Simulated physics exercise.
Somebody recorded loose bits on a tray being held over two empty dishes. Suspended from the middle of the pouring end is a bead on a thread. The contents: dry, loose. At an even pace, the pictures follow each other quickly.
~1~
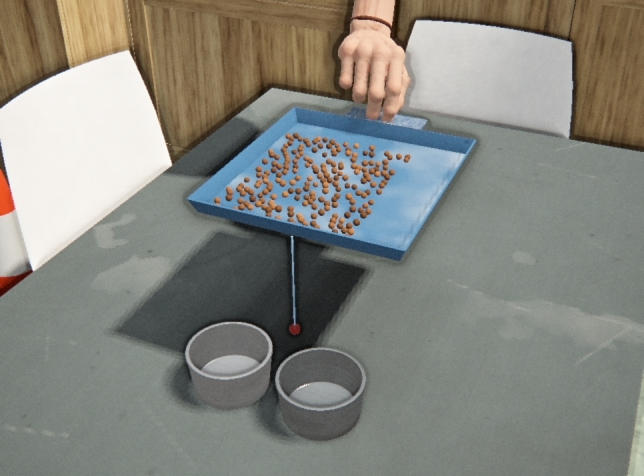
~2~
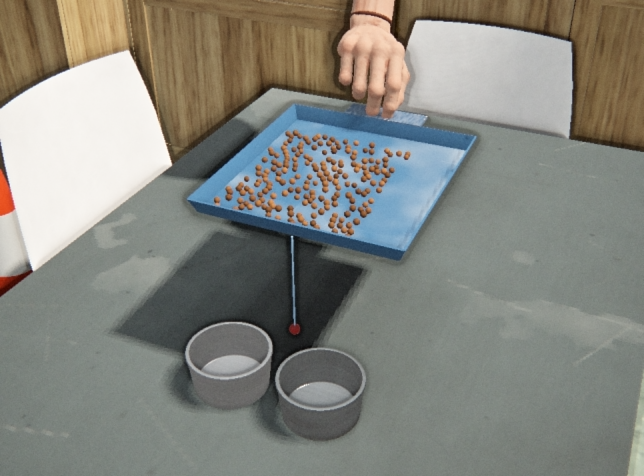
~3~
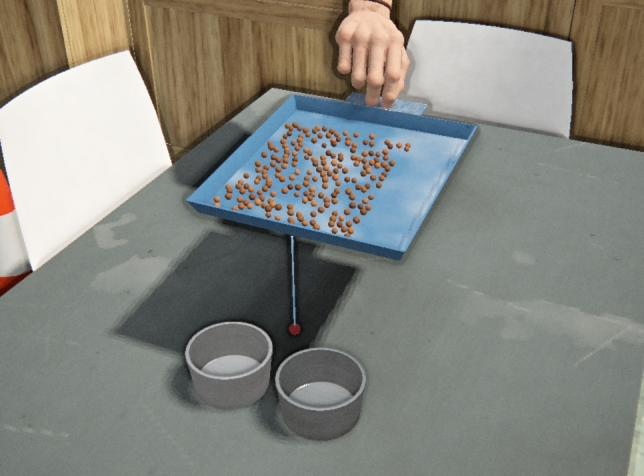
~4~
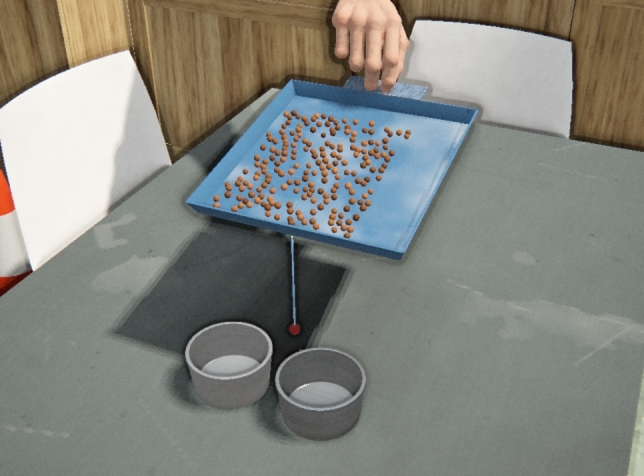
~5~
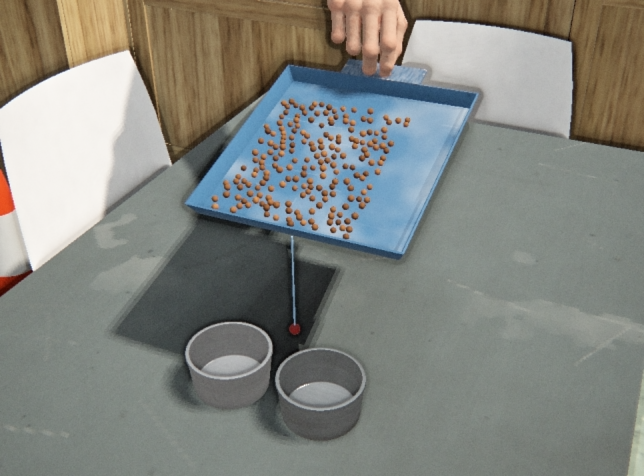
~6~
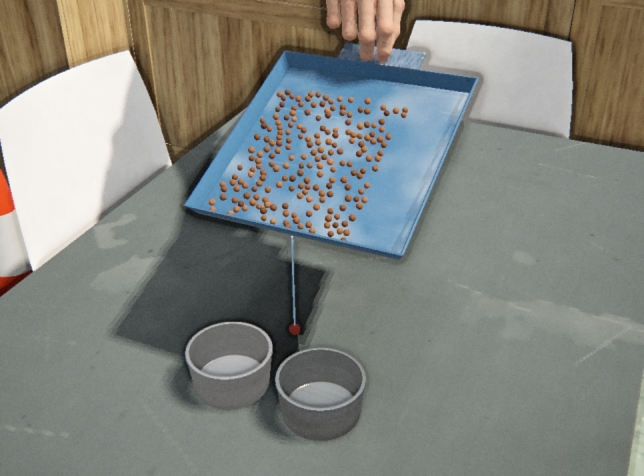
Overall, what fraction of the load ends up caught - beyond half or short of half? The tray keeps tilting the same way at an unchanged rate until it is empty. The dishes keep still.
The dishes will catch most of the load.
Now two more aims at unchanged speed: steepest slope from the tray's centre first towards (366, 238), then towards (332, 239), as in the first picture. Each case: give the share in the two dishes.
First some 0, then 40 per cent.
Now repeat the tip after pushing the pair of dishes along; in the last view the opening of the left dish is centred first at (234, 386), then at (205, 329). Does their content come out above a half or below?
Short of half, then the bulk of it.
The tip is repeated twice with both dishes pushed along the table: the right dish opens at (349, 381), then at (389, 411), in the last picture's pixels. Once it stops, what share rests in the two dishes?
First 60 per cent, second 40 per cent.
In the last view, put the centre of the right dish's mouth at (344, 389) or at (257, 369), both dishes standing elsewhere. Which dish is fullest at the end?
Result, first place: The lefthand one; second place: The righthand one.
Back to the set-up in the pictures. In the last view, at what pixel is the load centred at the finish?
Last view, resting centre - approx. (242, 387).
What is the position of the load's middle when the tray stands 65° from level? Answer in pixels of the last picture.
Somewhere about pixel (265, 224).
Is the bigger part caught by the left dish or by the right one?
The one in question is the left-side one.
Just after the last frame, tray tipped steeply; the larger part on the tray; just a few in the left dish; just a few outside both; about a tenth in the air.
A moment on, tray tipped past a quarter turn; just a few on the tray; about a tenth in the right dish; roughly a third in the left dish; roughly a quarter outside both; roughly a quarter in the air.
Further on, tray tipped past a quarter turn; roughly a quarter in the right dish; roughly half in the left dish; roughly a quarter outside both.
When it is over, tray tipped past a quarter turn; roughly a quarter in the right dish; roughly half in the left dish; roughly a quarter outside both.
